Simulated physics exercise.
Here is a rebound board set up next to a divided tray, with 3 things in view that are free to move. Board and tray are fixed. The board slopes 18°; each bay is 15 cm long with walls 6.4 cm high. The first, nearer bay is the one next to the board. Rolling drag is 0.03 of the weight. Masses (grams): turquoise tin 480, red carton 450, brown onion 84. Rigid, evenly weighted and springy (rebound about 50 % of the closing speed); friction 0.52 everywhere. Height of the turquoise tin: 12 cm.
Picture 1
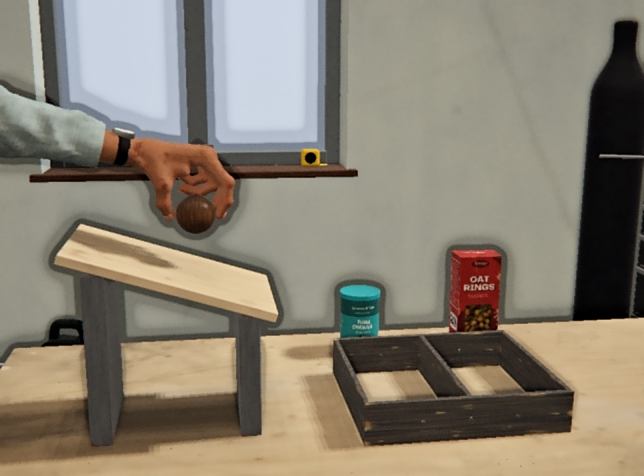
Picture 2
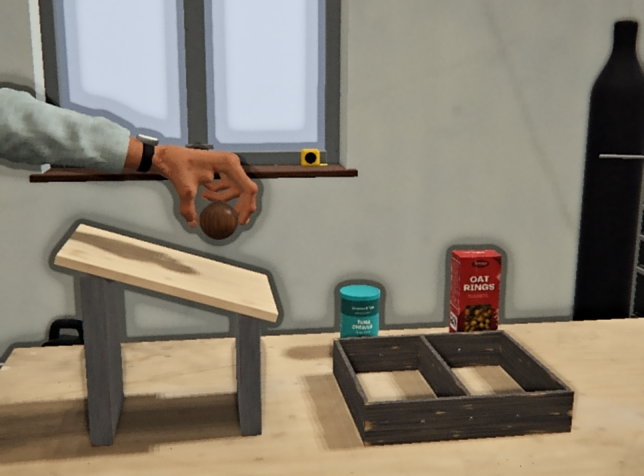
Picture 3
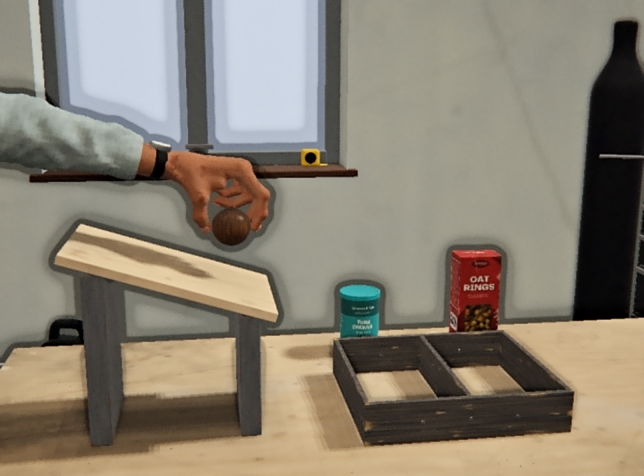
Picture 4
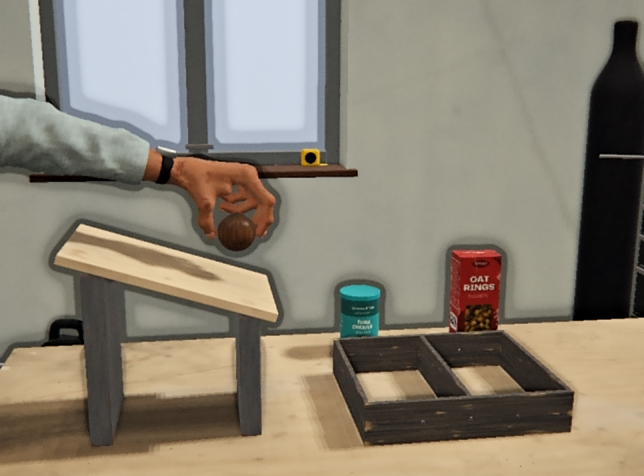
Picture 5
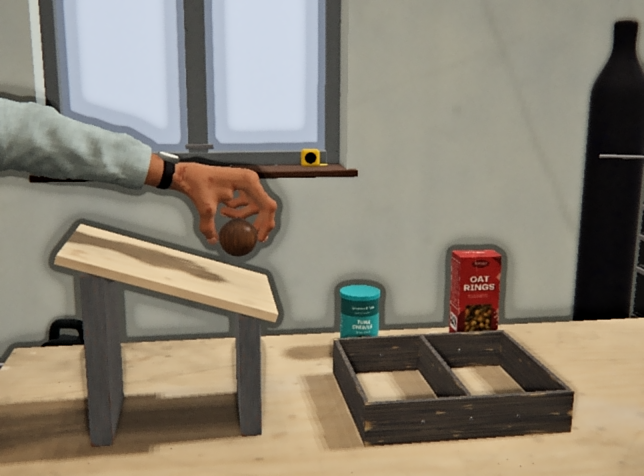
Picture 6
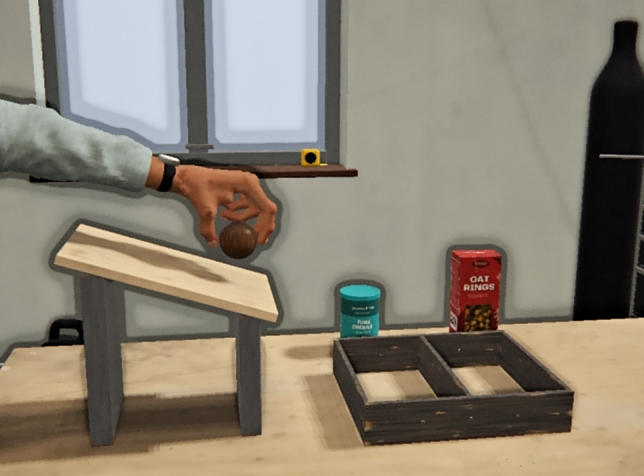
In this clip, a hand holding a brown onion moves right and lowers it toward a sloping board, then holds it still just above the surface, while a turquoise tin and a red carton stand motionless behind a divided tray.
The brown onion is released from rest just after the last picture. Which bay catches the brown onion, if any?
Resting place: Outside the tray.
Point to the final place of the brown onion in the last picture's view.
At about (288, 393).
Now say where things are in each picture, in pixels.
In the first picture, 7 cm still to go; brown onion (195, 214); turquoise tin (359, 320).
In the second picture, 4 cm still to go; brown onion (219, 220); turquoise tin (359, 320).
In the third picture, 2 cm still to go; brown onion (231, 226); turquoise tin (359, 320).
In the fourth picture, 1 cm still to go; brown onion (236, 232); turquoise tin (359, 320).
Held still over the board; brown onion (238, 237); turquoise tin (359, 320), in the fifth picture.
Held still over the board; brown onion (238, 240); turquoise tin (359, 320), in the sixth picture.
Then, 0.30 s on from there, brown onion near (264, 270).
Then, 0.50 s on from there, brown onion near (327, 355).
Then, 0.70 s on from there, it is outside the bays; brown onion near (277, 394).
In the end, it is outside the bays; the bystanders under 4 cm from the start. At the end, from the last picture's camera, brown onion near (289, 393).
